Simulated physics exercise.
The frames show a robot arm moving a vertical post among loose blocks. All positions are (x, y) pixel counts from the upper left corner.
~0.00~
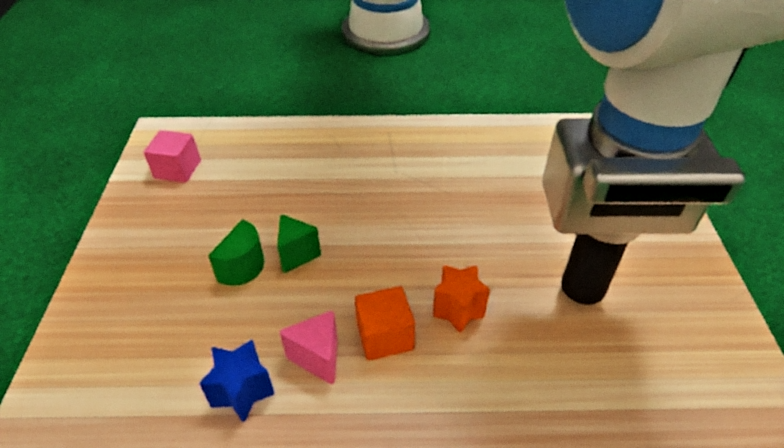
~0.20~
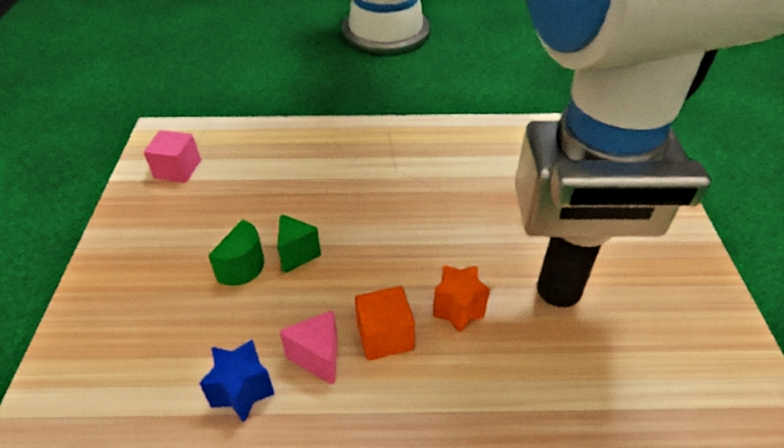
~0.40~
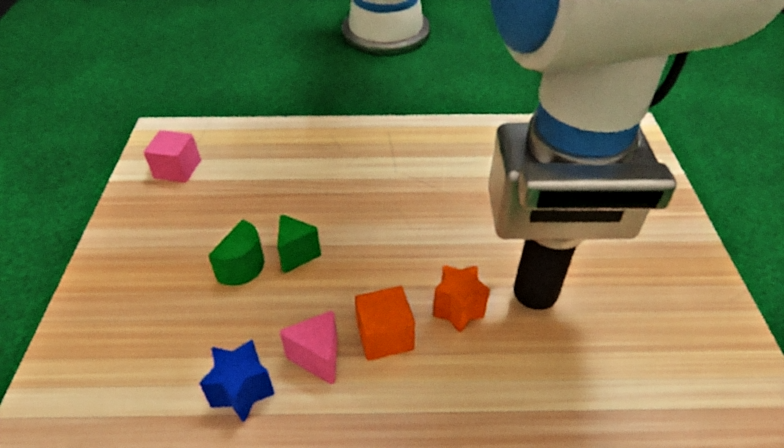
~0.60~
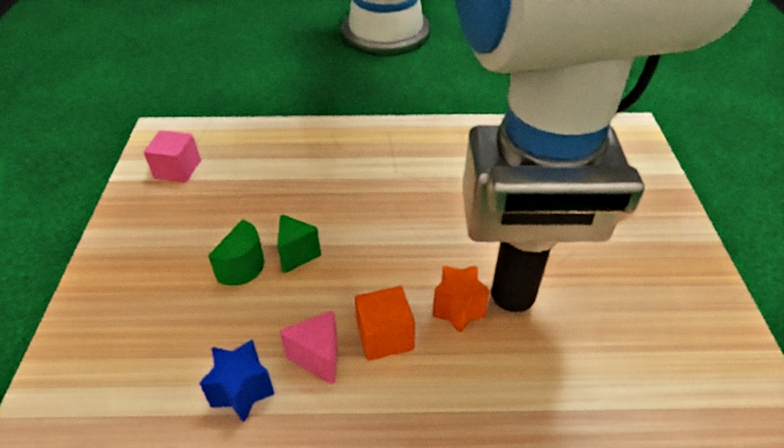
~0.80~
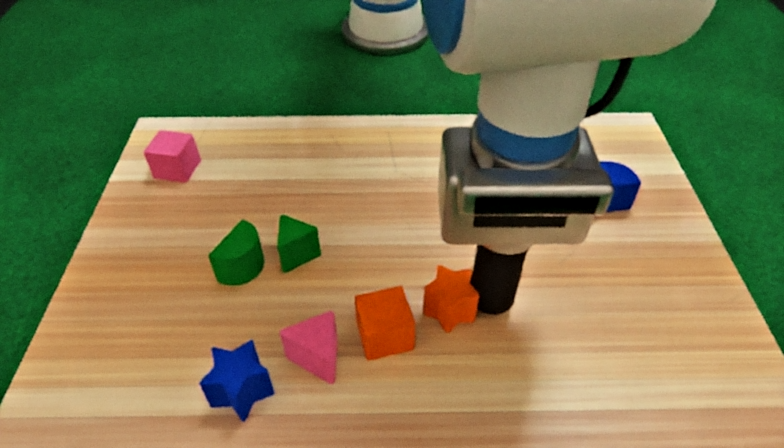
A robot arm with a black post slid left across the wooden board toward a row of colorful blocks, then nudged the orange star slightly left toward the orange block while a blue block came into view behind it.
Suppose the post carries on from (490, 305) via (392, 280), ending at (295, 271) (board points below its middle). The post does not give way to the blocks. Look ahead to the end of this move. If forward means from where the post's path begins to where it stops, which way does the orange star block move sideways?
Shifts left.
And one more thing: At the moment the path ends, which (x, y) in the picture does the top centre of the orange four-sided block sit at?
At the end it should sit near (359, 316).
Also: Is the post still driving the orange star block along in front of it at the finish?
In short: No.
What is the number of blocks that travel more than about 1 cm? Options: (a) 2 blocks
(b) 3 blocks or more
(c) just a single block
Letter b.
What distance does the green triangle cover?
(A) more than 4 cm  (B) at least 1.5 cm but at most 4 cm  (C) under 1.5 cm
(B)
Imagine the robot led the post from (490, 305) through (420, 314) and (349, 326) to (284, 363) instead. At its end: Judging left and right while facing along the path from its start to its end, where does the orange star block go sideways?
Over to the right.
What follows on the original path. One third of the way, post at (424, 279); orange four-sided block at (367, 312), turned 45° anticlockwise; orange star block at (386, 275), turned 15° anticlockwise.
Two thirds of the way, post at (359, 265); pink triangle at (309, 336); orange four-sided block at (359, 316), turned 65° anticlockwise; orange star block at (340, 278), turned 60° anticlockwise.
At the end, post at (293, 262); green triangle at (274, 223); pink triangle at (309, 336); orange four-sided block at (359, 316), turned 65° anticlockwise; orange star block at (330, 279), turned 90° anticlockwise.
